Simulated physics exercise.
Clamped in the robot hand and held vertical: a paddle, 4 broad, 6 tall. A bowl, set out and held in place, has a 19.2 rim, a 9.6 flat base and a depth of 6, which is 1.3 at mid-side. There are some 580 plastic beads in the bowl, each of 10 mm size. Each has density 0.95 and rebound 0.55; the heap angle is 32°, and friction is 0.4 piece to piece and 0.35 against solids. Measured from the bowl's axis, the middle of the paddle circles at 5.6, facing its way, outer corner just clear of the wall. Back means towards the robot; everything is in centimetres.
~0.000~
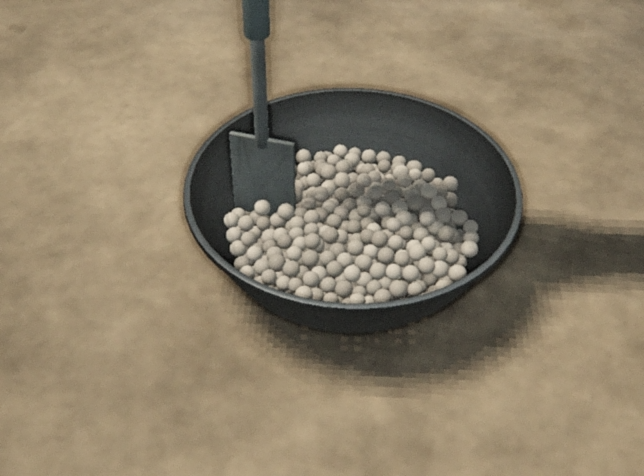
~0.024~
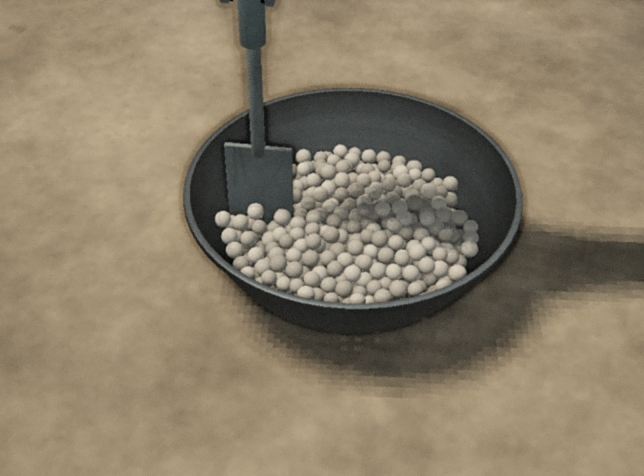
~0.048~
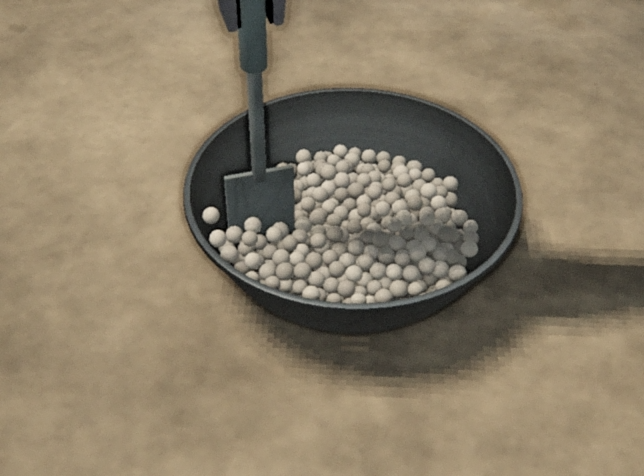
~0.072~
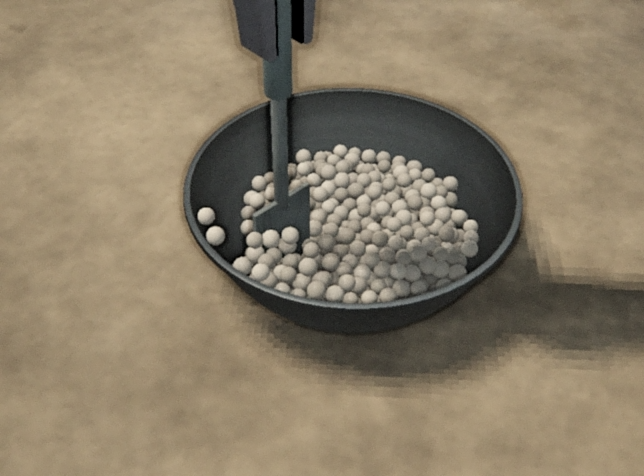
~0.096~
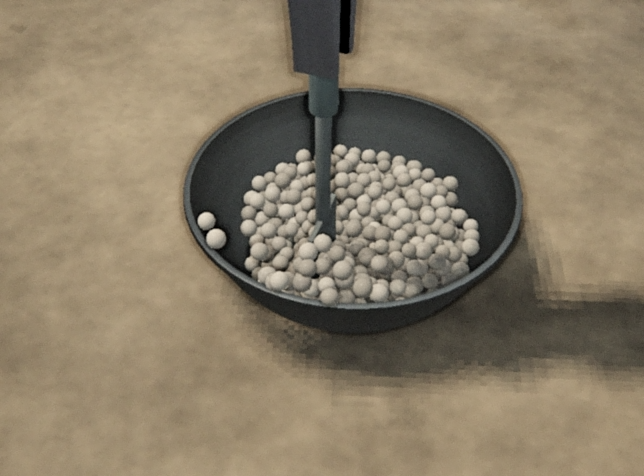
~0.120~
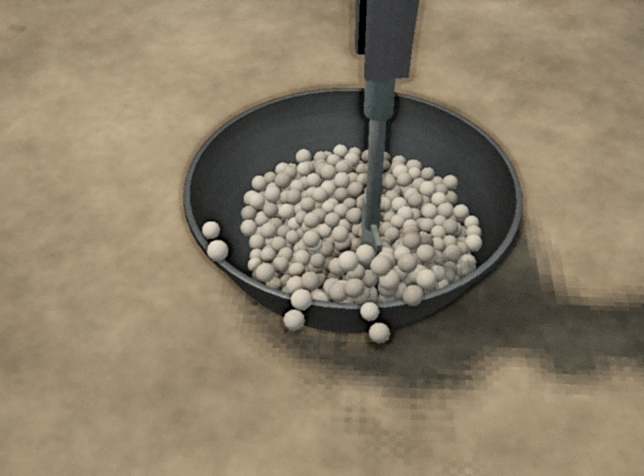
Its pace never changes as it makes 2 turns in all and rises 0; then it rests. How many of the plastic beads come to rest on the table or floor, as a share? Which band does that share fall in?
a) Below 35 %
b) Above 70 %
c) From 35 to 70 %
Answer: C.
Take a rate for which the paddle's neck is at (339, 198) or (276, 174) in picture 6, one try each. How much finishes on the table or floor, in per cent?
Roughly 45 and 30 percent, in that order.
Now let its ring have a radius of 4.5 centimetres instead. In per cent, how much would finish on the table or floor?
Then about 55 per cent.
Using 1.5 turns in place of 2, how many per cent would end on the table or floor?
It would be around 45 percent.
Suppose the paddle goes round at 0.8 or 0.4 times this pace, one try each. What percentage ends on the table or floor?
40 % and 20 %.
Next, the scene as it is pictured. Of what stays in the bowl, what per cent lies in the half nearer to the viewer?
Roughly 50 percent of it.
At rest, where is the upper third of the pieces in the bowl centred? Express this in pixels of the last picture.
Roughly pixel (344, 240).
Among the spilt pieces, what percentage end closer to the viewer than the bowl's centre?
I'd estimate some 50 per cent.
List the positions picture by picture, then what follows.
The first picture shows paddle neck at (261, 117), 0° round; upper third of the load around (357, 225), from x 230 to 470, top at y 150; 576 in the bowl.
The second picture shows paddle neck at (257, 126), 9° round; upper third of the load around (355, 227), from x 225 to 470, top at y 150.
The third picture shows paddle neck at (258, 151), 32° round; upper third of the load around (351, 234), from x 210 to 470, top at y 150.
The fourth picture shows paddle neck at (281, 178), 60° round; upper third of the load around (350, 240), from x 205 to 470, top at y 150.
The fifth picture shows paddle neck at (323, 195), 88° round; upper third of the load around (363, 249), from x 205 to 470, top at y 150; 571 in the bowl, 5 in flight or on the tool.
The sixth picture shows paddle neck at (374, 199), 115° round; upper third of the load around (392, 250), from x 210 to 475, top at y 150; 561 in the bowl, 15 in flight or on the tool.
After 0.32 s, 348° round, highest piece 14 above the table; 415 in the bowl, 45 on the table or floor, 116 in flight or on the tool.
After 0.52 s, 221° round, highest piece 10 above the table; 321 in the bowl, 190 on the table or floor, 65 in flight or on the tool.
After 0.82 s, 0° round, highest piece 5 above the table; 294 in the bowl, 282 on the table or floor.
After 1.52 s, 0° round, highest piece 4 above the table; 294 in the bowl, 282 on the table or floor.
At rest, 294 in the bowl, 282 on the table or floor. That is 49 % on the table or floor.
